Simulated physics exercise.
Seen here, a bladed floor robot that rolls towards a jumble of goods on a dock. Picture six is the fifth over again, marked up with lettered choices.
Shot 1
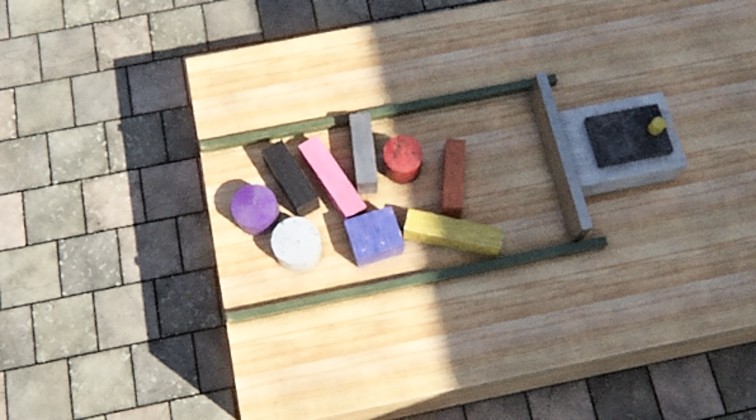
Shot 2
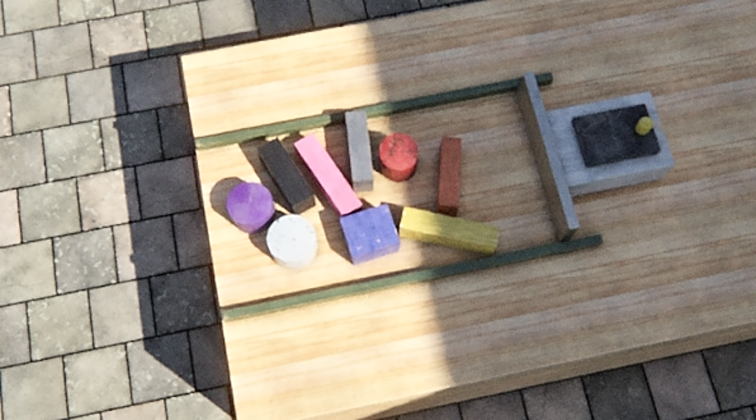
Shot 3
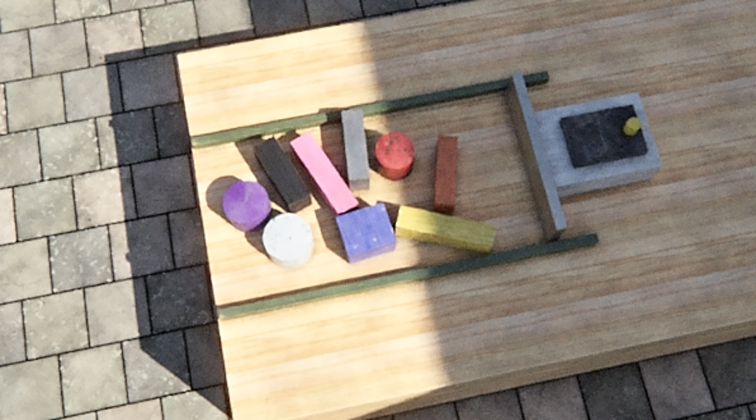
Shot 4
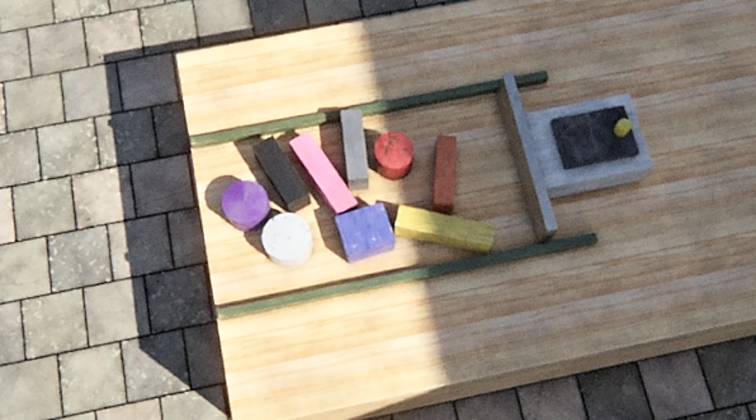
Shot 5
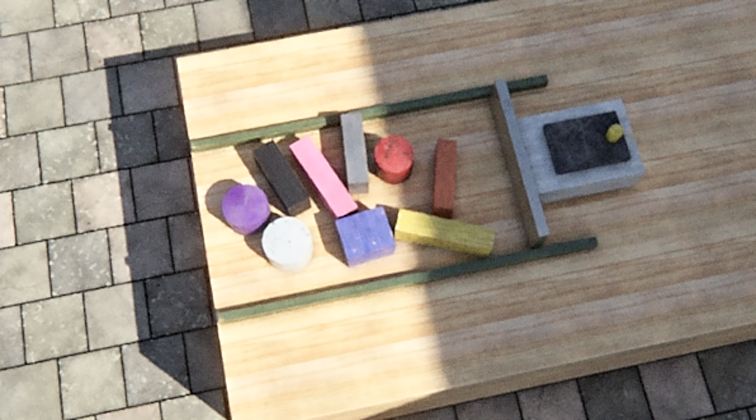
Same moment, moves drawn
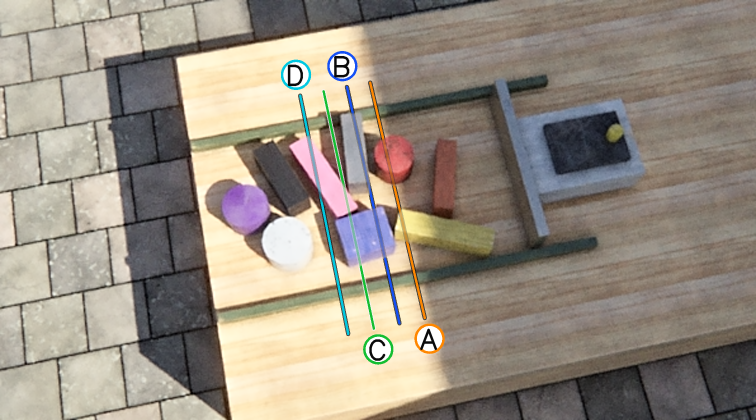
On a wooden dock, a grey bladed robot rolling slowly left towards a jumble of coloured blocks and canisters between green rails.
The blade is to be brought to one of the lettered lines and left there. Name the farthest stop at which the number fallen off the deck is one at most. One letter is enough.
D.
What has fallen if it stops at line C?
The purple canister goes over.
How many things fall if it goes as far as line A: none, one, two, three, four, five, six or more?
The count is none.
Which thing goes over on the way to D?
The purple canister goes over.
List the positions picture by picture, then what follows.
In the first frame, grey bar (364, 154); black stick (291, 179); robot (623, 136).
In the second frame, robot (611, 136); white canister (293, 243).
In the third frame, robot (598, 137); pink stick (324, 177).
In the fourth frame, robot (589, 138); orange bar (444, 175).
In the fifth frame, robot (581, 143); grey bar (355, 154); black stick (282, 179); red canister (394, 161).
On the marked copy, A at (396, 195); B at (372, 200); C at (348, 204); D at (323, 209).
Following D. Soon after the start, robot (512, 157); blue crate (350, 238); yellow bar (413, 233).
Later, robot (441, 171); purple canister (225, 214); white canister (264, 254).
In the end, robot (388, 181); purple canister over the edge; white canister (215, 277); one fallen.
As for the rest, A is within the limit but short; B is within the limit but short; C is within the limit but short.
